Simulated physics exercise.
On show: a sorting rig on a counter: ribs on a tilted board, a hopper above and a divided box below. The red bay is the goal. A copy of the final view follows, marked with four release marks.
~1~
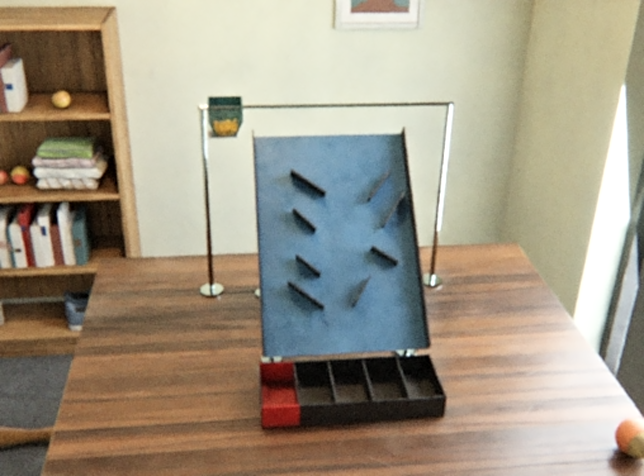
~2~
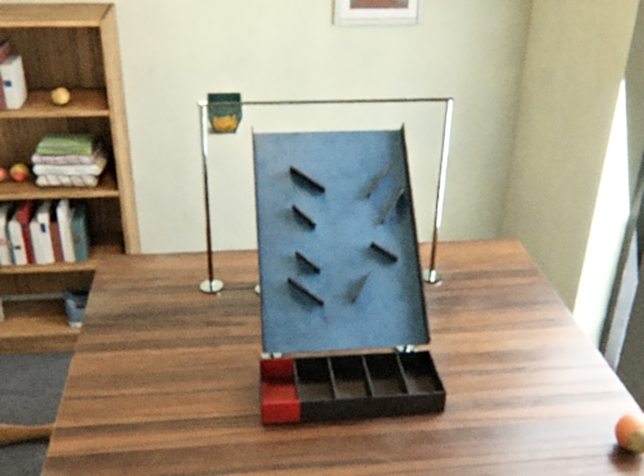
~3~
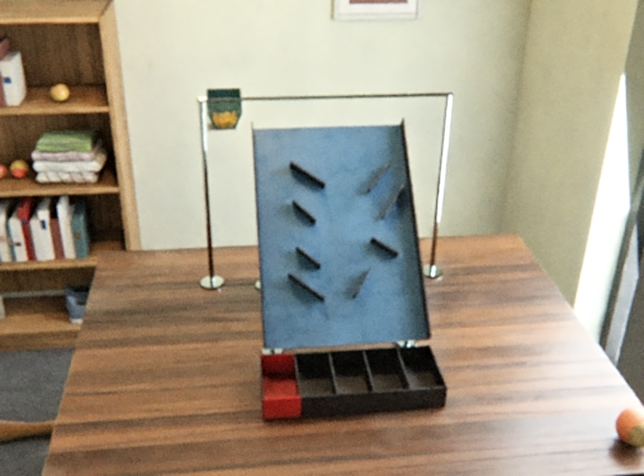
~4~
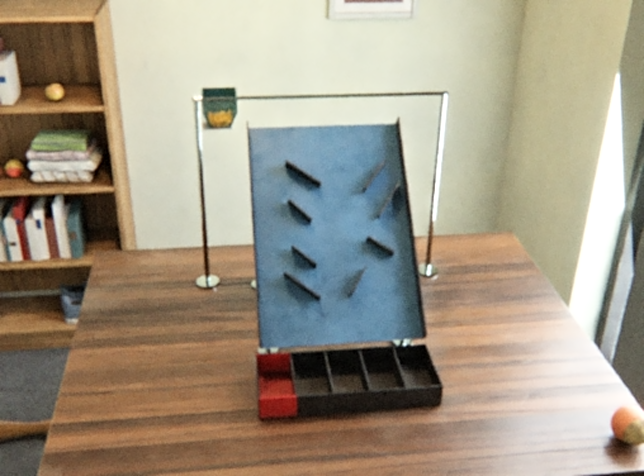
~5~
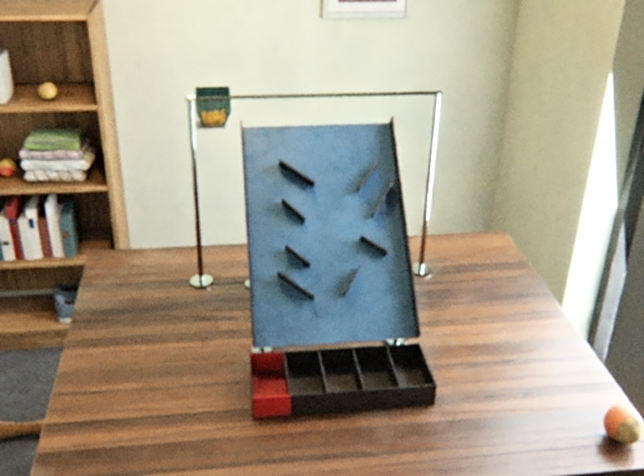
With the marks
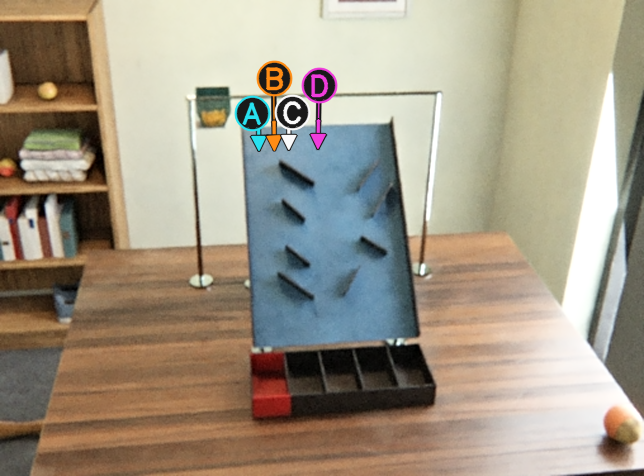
Camera drifting slightly over a tilted blue board with dark ribs, a raised hopper and a divided box, all staying still.
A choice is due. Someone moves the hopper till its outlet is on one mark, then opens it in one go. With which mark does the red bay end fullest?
Best: A.
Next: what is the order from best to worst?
The order is A, B, C, D.
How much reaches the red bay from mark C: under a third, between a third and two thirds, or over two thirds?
Mark C gives under a third.
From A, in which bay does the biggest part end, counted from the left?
The first.
On the marked copy, mark A meets the board at (258, 145); mark B meets the board at (274, 144); mark C meets the board at (288, 144); mark D meets the board at (318, 143).
For mark A, roughly two thirds in the red bay, roughly a quarter in other bays, about a tenth outside the box.
For mark B, roughly a third in the red bay, roughly a third in other bays, about a tenth held on the board, roughly a quarter outside the box.
For mark C, about a tenth in the red bay, roughly two thirds in other bays, about a tenth held on the board, about a tenth outside the box.
For mark D, not one piece in the red bay, almost all in other bays, about a tenth outside the box.
